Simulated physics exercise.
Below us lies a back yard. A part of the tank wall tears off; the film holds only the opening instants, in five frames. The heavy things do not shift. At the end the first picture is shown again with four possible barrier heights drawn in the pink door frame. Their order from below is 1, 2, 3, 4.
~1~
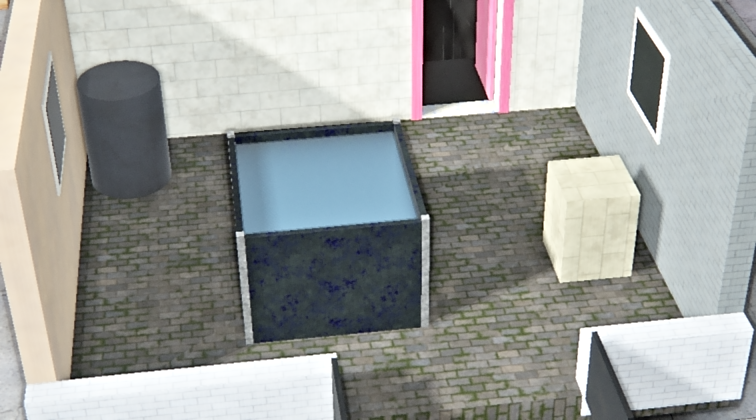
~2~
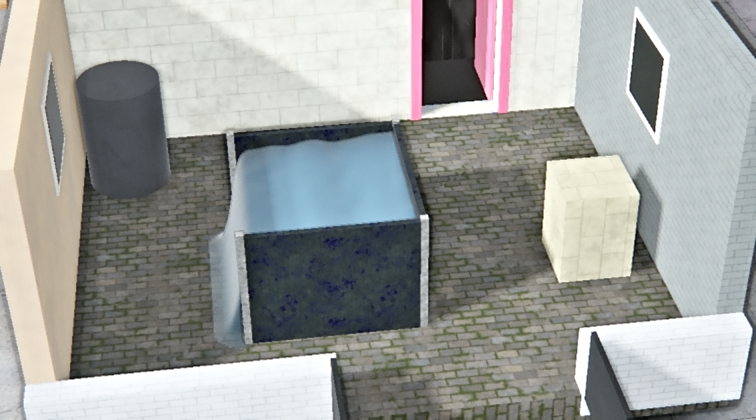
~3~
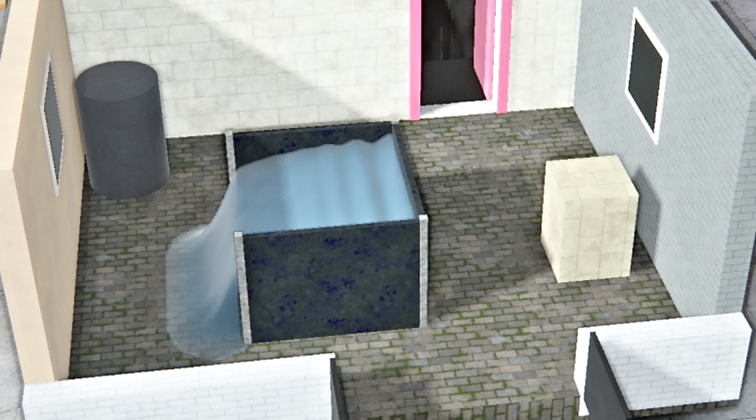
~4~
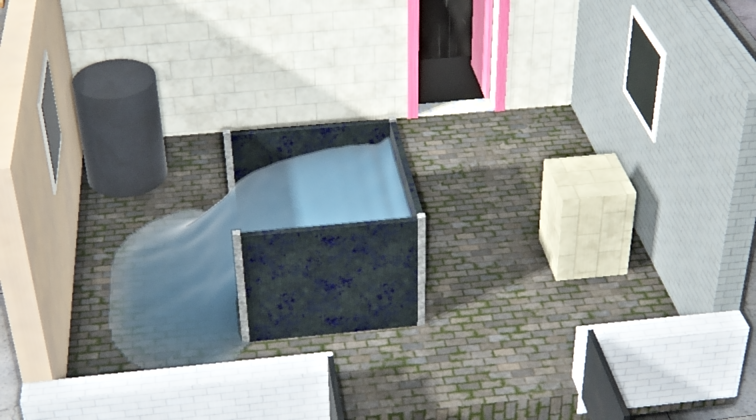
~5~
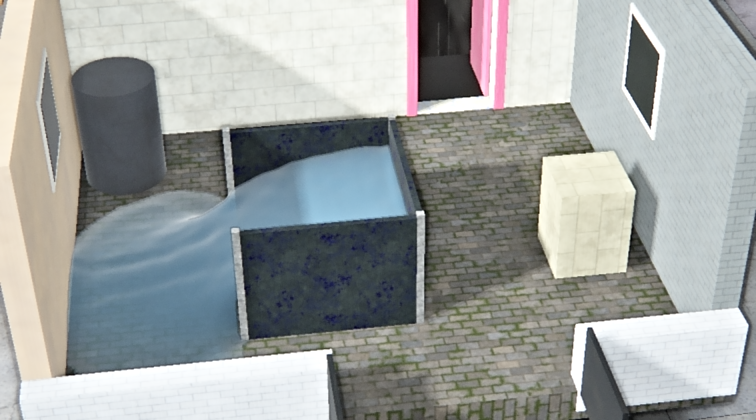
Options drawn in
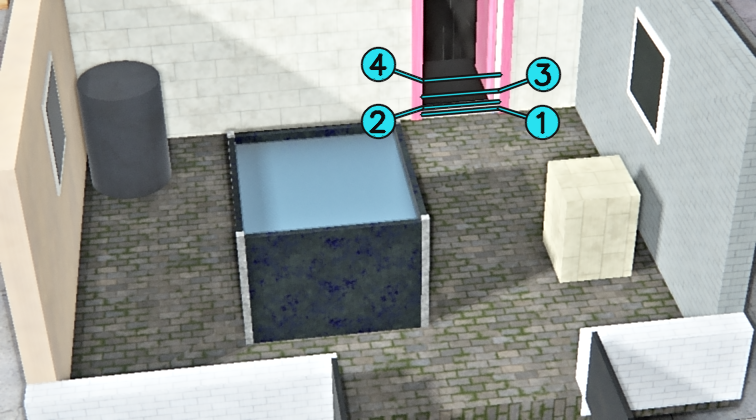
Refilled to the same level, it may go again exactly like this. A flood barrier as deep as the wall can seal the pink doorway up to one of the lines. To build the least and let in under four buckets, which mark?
2 is the one.
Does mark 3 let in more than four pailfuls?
No.
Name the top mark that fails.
The answer is 1.
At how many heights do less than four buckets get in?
Three.
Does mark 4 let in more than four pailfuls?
No, that is safe.
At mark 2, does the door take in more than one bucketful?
No.
In cyan, 1 at (460, 111); 2 at (460, 104); 3 at (461, 93); 4 at (461, 77); from the bottom up 1, 2, 3, 4.
If 1 is chosen, about 10 bucketfuls get in.
If 2 is chosen, a splash gets over, under a bucket.
If 3 is chosen, nothing gets over.
If 4 is chosen, nothing gets over.
